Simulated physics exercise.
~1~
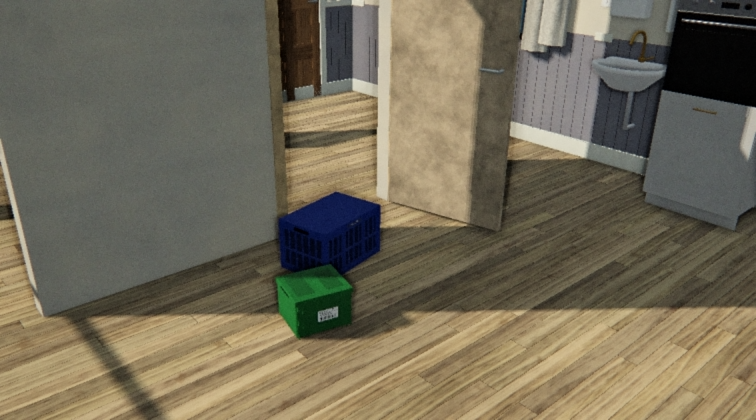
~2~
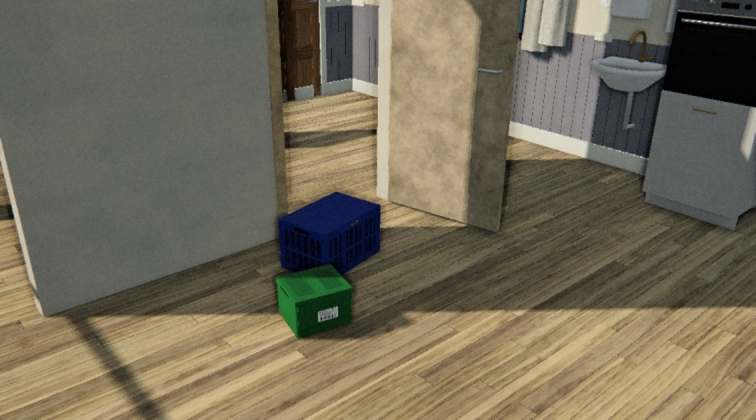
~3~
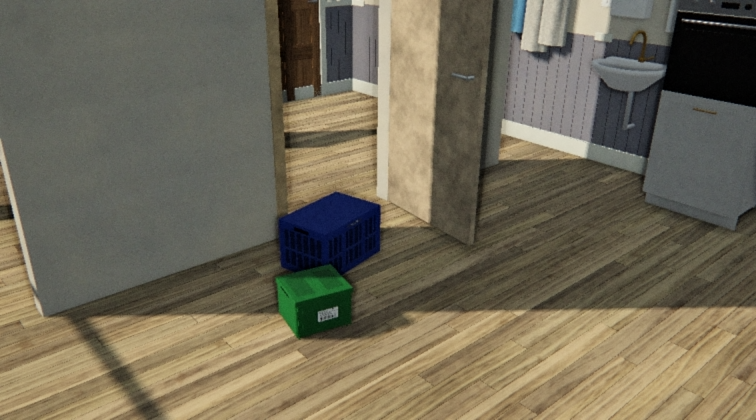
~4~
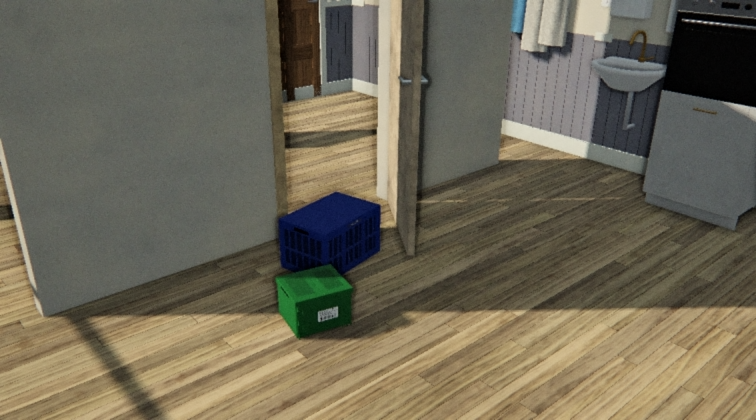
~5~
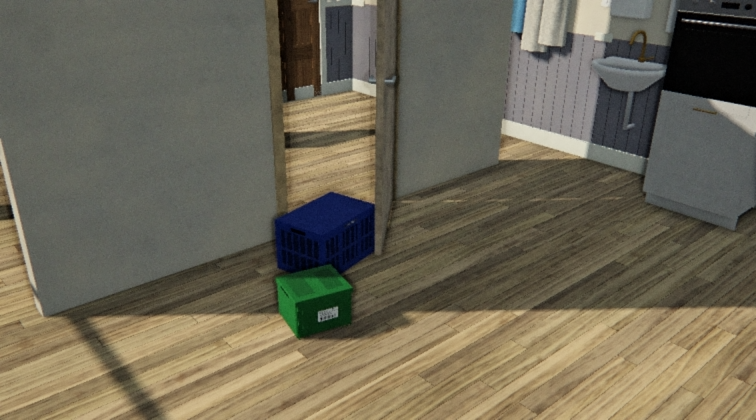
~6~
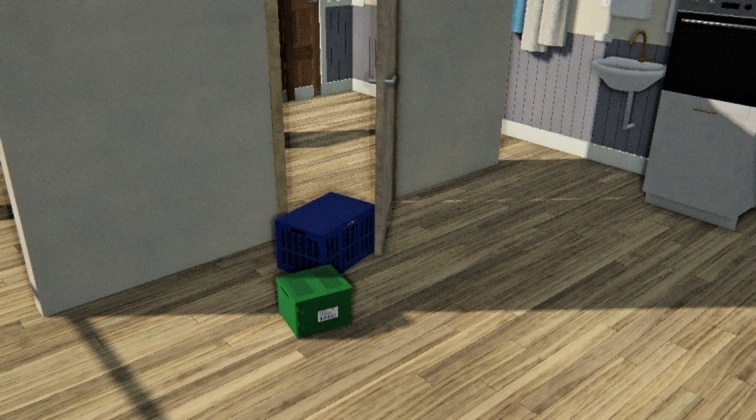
A door swings partway closed and stops against a blue crate behind a green tote.
